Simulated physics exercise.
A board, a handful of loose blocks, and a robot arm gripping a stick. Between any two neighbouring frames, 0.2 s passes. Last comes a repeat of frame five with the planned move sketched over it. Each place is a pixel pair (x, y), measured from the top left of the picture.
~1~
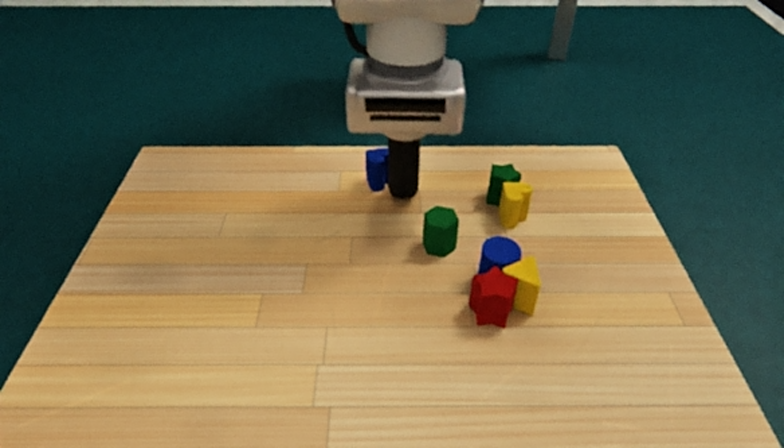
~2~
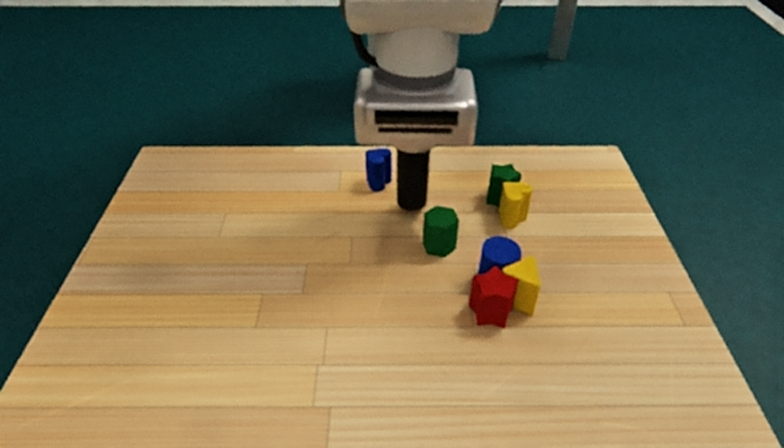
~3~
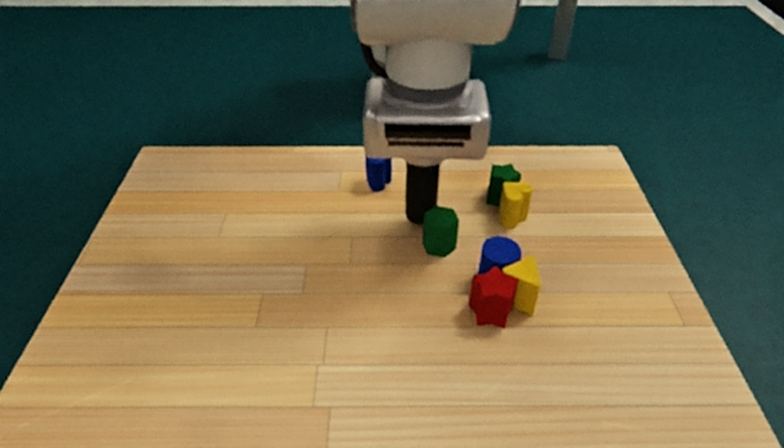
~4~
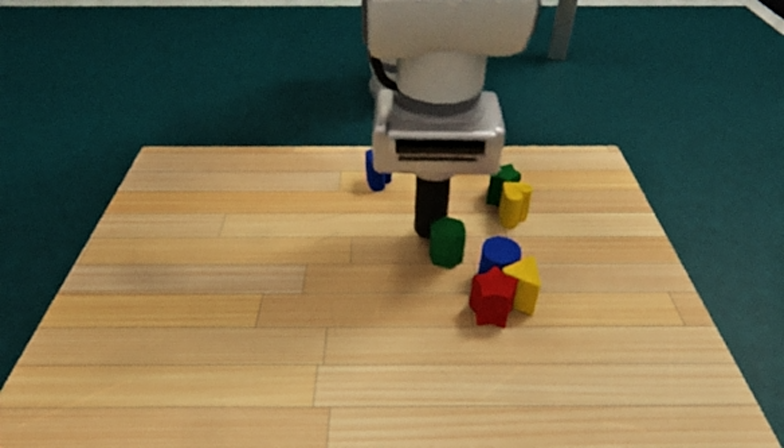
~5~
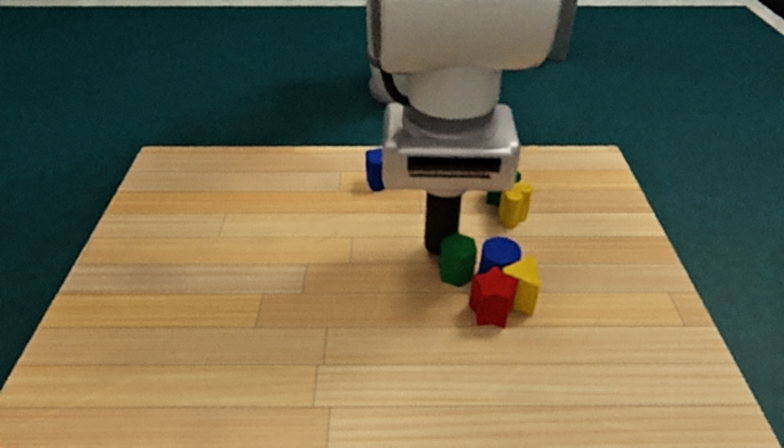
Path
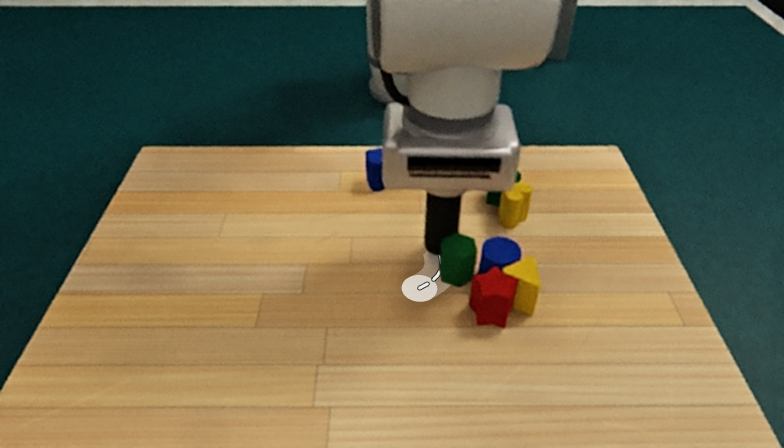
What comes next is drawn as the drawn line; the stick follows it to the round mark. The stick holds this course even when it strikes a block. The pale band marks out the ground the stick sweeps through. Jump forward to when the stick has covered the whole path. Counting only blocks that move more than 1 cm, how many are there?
I foresee one block being moved.
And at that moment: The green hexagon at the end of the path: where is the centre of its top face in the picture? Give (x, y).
It is at (469, 262).
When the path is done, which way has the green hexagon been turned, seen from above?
The sense of turning is anti-clockwise.
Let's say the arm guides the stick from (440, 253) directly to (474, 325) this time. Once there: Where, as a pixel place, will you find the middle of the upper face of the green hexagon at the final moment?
The answer is (507, 321).
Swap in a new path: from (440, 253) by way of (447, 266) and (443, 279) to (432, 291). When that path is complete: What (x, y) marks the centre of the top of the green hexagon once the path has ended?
The middle of its top is at (468, 274).
Path on the board, from (440, 253) through (441, 266) and (434, 279) to (419, 288).
What follows on the original path. Halfway along, stick (440, 266); green hexagon (469, 261), turned 15° anticlockwise.
At the end, stick (420, 281); green hexagon (469, 262), turned 20° anticlockwise; blue disc in place.
